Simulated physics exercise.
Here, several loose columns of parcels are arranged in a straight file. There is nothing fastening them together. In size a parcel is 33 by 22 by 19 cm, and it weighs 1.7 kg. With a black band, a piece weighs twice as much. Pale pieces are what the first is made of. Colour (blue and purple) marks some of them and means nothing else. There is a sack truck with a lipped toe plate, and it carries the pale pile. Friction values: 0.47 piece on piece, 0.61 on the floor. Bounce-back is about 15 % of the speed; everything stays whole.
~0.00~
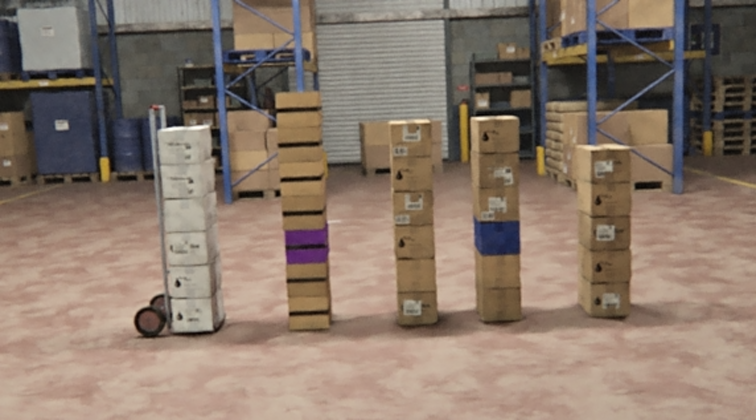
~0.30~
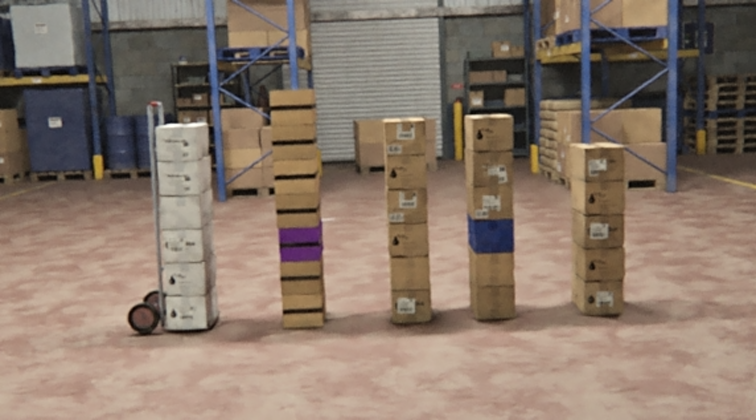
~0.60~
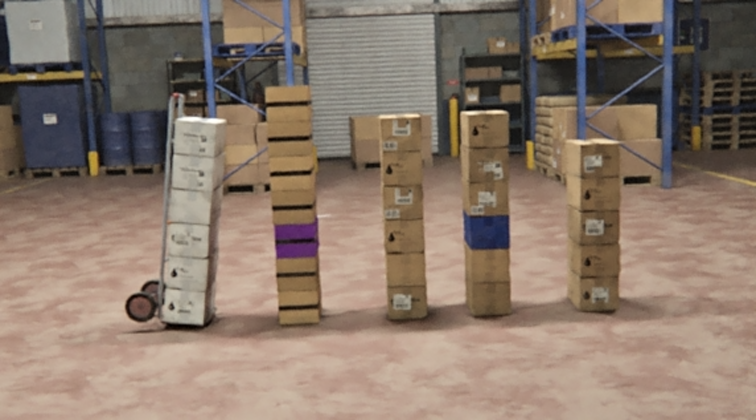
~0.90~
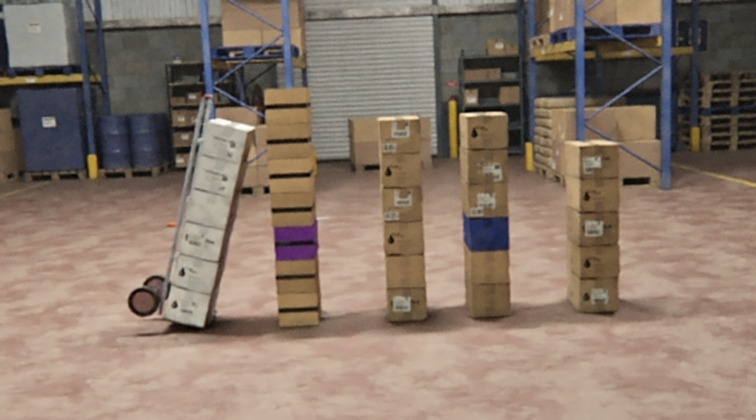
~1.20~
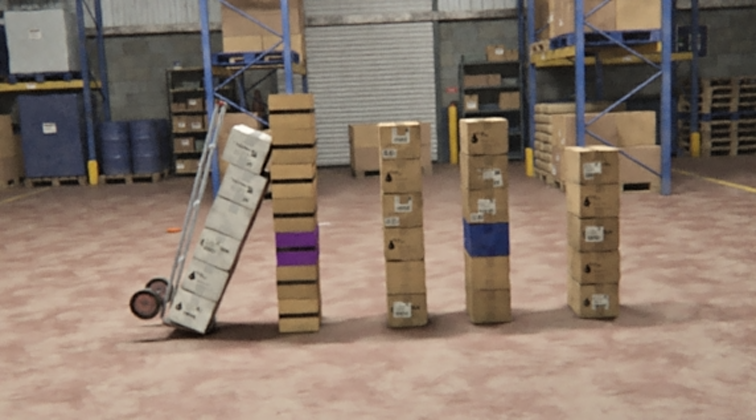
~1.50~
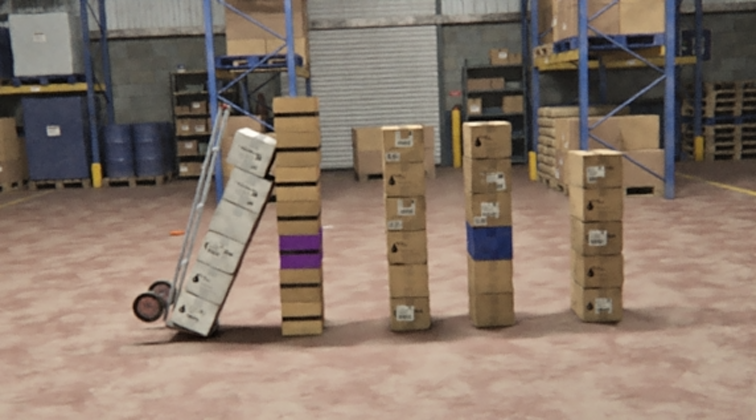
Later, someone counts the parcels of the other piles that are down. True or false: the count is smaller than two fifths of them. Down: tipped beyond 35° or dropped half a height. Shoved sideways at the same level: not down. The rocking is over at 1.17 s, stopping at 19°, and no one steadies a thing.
True.
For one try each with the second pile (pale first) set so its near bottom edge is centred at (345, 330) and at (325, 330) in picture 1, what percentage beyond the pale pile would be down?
The first try gives 100 per cent, the second 90 per cent.
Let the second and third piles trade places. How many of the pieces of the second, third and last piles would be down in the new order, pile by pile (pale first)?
Down tally in the new order: Second = 6, third = 7, last = 5.
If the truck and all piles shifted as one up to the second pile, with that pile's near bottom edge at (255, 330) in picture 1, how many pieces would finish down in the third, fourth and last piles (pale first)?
Down per pile: Third 0, fourth 0, last 0.
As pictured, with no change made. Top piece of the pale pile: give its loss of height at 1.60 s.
0 cm.
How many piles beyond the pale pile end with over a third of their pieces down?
Looks like 0 of them in total.
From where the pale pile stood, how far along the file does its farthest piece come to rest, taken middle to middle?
40 cm.
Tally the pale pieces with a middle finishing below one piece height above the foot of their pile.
The total comes to 1.
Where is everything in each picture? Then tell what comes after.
In the first picture (each place is the centre of the face we see best), truck frame (155, 154) 0° forward; blue parcel (501, 239); purple parcel (305, 247); the others all in place.
The second picture shows truck frame (152, 151) 1° forward; blue parcel (495, 237).
The third picture shows truck frame (170, 142) 8° forward, top of the pale pile leaning 8°; blue parcel (490, 233); the others all in place.
The fourth picture shows truck frame (195, 142) 16° forward, top of the pale pile leaning 17°; blue parcel (490, 235); the others all in place.
The fifth picture shows truck frame (207, 148) 19° forward, top of the pale pile leaning 25°; purple parcel (296, 249); 2 have shifted.
The sixth picture shows truck frame (210, 151) 19° forward, top of the pale pile leaning 24°; purple parcel (299, 252); blue parcel (493, 244); 3 have shifted.
By 1.60 s, 0 of the pale pile down; none of the 24 other parcels down, 2 disturbed.
By 1.72 s, 0 of the pale pile down; none of the 24 other parcels down.
By 2.10 s, 0 of the pale pile down; none of the 24 other parcels down, 1 disturbed.
When it is over (2.5 s), 0 of the pale pile down; none of the 24 other parcels down, 1 disturbed; purple parcel unmoved; blue parcel unmoved. That is 0 per cent. In pixels of the last frame, middles, purple parcel near (300, 247), blue parcel near (489, 239).
